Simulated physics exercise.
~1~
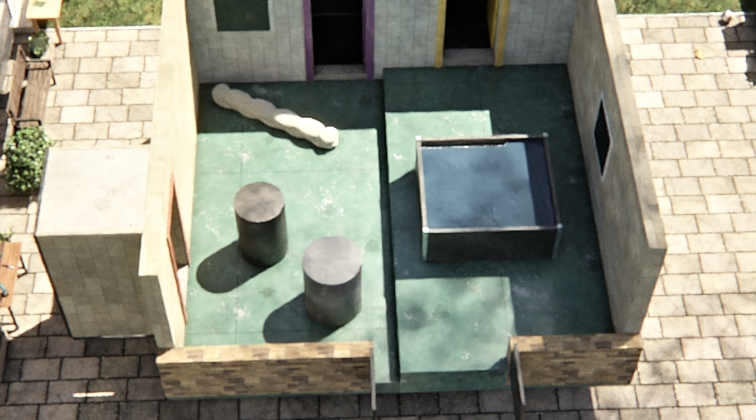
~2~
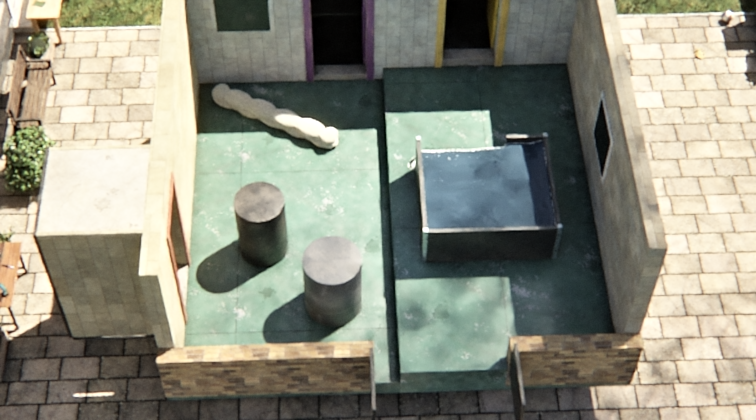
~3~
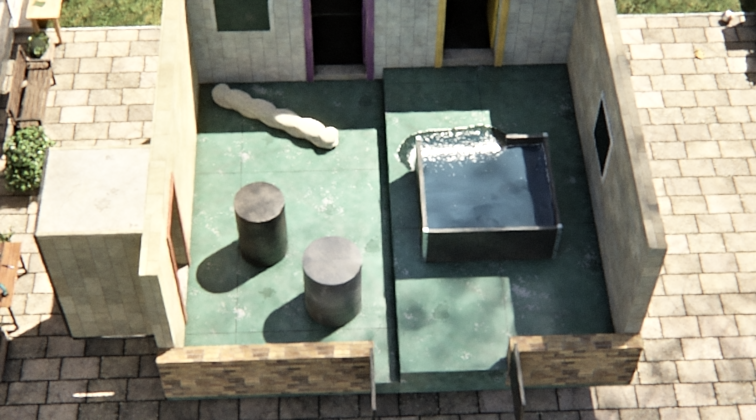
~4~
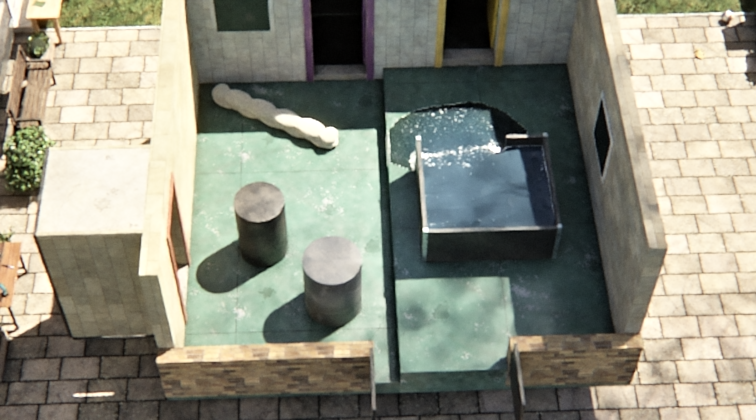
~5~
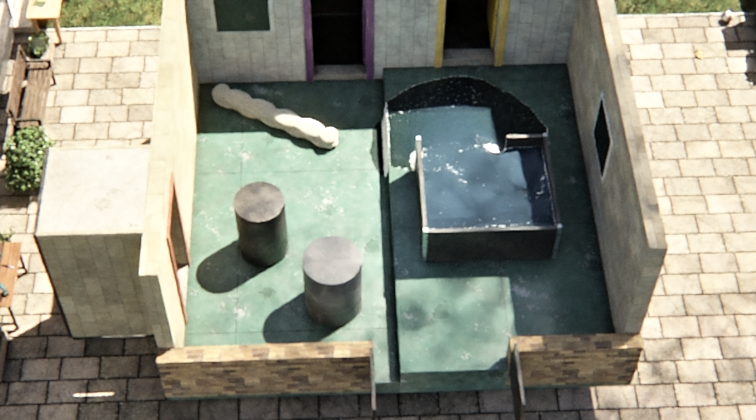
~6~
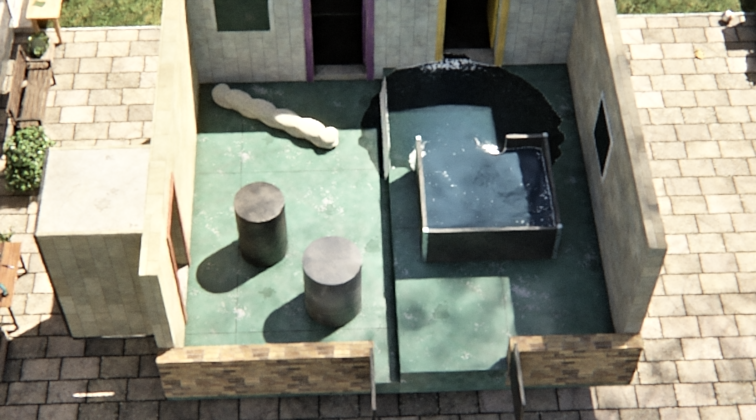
A stepped courtyard with a green floor, pale walls and paved ground around it is seen from high above. Two dark grey cylinders stand left of centre before a cream twisted bar, purple- and yellow-framed doorways open at the back, and a dark-sided water tank sits right. Water bursts through the tank's far side and spreads backward and sideways, darkening the floor, while the camera stays still.
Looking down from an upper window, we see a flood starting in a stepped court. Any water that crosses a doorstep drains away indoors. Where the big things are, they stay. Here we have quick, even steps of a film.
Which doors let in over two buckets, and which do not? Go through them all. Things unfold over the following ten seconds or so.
Outcome: Purple door: Surpasses it; red door: Never surpasses it; yellow door: Surpasses it.
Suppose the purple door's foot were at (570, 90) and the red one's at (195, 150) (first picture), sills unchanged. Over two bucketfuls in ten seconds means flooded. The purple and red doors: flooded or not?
Purple: Exceeds the limit; red: Falls short.
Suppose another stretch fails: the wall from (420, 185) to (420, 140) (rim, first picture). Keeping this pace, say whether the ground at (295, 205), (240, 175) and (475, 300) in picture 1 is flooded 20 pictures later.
Going through them one by one, I'd say waterlogged, then waterlogged, then high and dry.
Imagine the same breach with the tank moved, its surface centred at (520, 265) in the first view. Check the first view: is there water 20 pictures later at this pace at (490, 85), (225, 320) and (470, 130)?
First one gets inundated, next one stays unwetted, last one gets inundated.
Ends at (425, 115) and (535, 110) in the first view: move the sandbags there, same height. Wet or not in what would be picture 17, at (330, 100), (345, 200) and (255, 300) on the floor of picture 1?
Submerged; spared; spared.
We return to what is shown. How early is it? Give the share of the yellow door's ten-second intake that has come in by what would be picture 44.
It works out at roughly 100 percent of the ten-second total.
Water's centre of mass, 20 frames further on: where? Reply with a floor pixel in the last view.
Point: (423, 136).
A moment on, water covers 25 % of the floor; the purple door wet at the sill, nothing in, the red door not reached, the yellow door over two buckets in.
Next, water covers 30 % of the floor; the purple door over two buckets in, the red door not reached, the yellow door far over two buckets in.
Then, water covers 45 % of the floor; the purple door over two buckets in, the red door not reached, the yellow door far over two buckets in.
Later, water covers 75 % of the floor; the purple door far over two buckets in, the red door wet at the sill, nothing in, the yellow door far over two buckets in.
In the end, water covers 90 % of the floor; the purple door far over two buckets in, the red door wet at the sill, nothing in, the yellow door far over two buckets in.
